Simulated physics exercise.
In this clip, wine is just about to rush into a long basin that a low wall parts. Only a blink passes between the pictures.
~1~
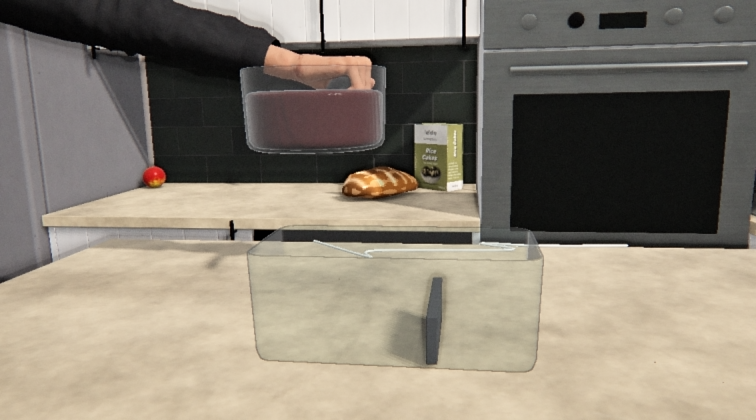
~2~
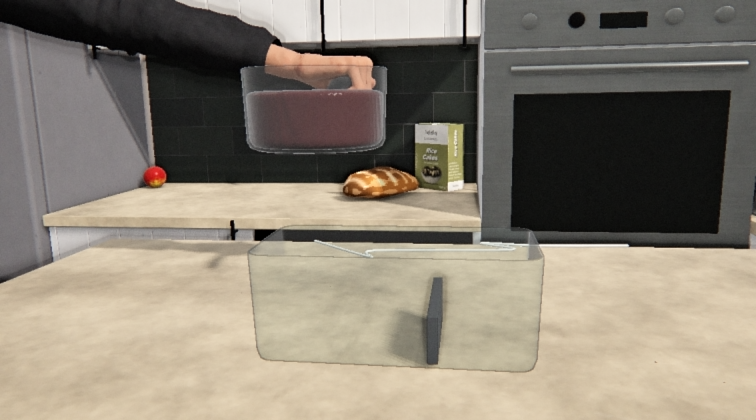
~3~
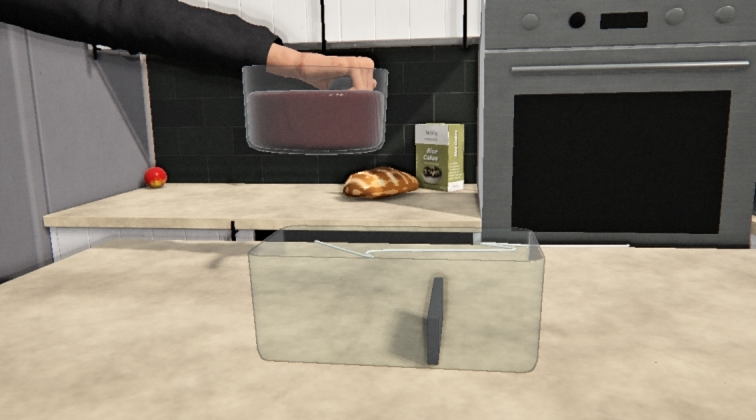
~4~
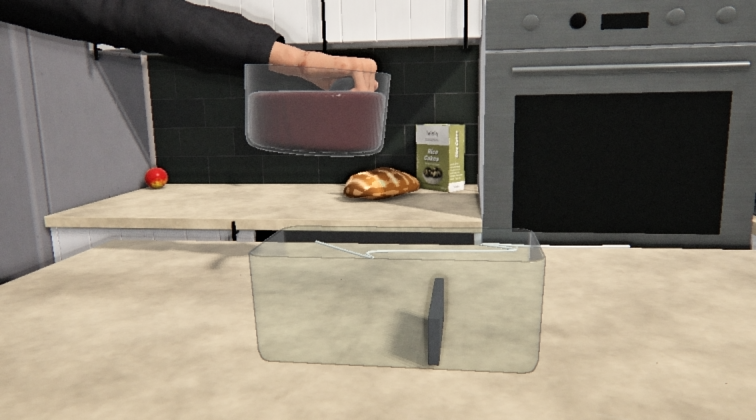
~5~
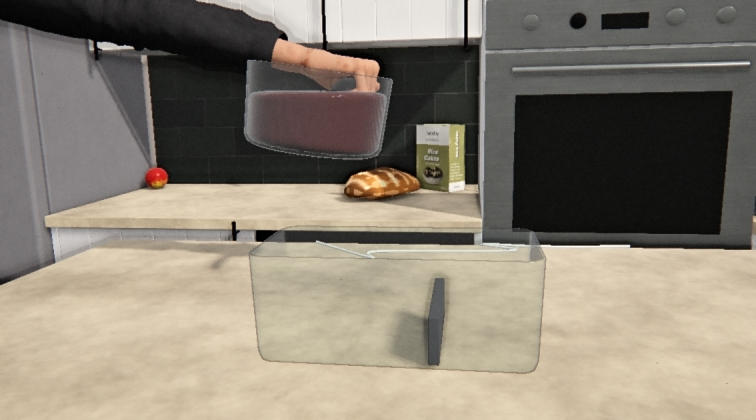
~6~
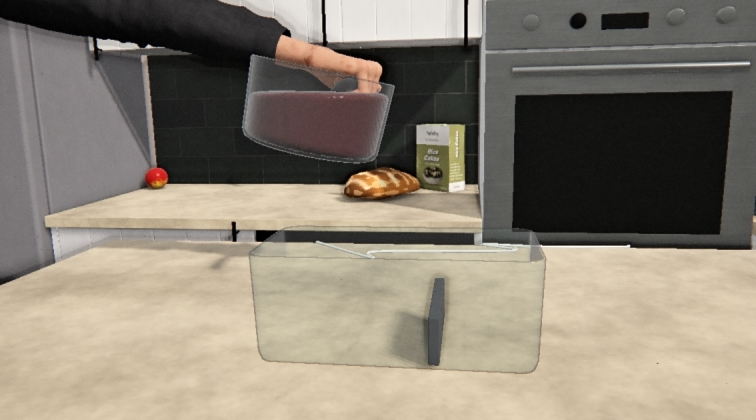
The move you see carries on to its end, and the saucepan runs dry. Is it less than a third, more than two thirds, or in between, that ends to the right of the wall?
The share right of the wall falls in the middle range, one third to two thirds.
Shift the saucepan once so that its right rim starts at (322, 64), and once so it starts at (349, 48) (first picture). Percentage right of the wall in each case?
5 and 25 per cent.
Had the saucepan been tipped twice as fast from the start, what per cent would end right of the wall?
It comes to some 35 in a hundred.
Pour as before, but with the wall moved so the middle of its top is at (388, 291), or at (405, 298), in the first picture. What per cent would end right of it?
Result: 95 % first, 85 % second.
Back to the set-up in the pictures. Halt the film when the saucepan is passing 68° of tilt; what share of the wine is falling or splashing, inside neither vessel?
Around 30 percent.
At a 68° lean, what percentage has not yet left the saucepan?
About 65 % remains.
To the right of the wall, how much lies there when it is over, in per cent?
I'd put it at around 50 %.
A moment on, the saucepan is tipped part way and 65 per cent is still to pour, 2 is left of the wall and 4 right of it.
Next, the saucepan is tipped on its side and 16 per cent is still to pour, 15 is left of the wall and 56 right of it.
Then the saucepan is tipped right over and 2 per cent is still to pour, 41 is left of the wall and 53 right of it.
Later the saucepan is tipped right over and 0 per cent is still to pour, 48 is left of the wall and 51 right of it.
Finally, 48 per cent lies left of the wall, 51 right of it and 1 outside.
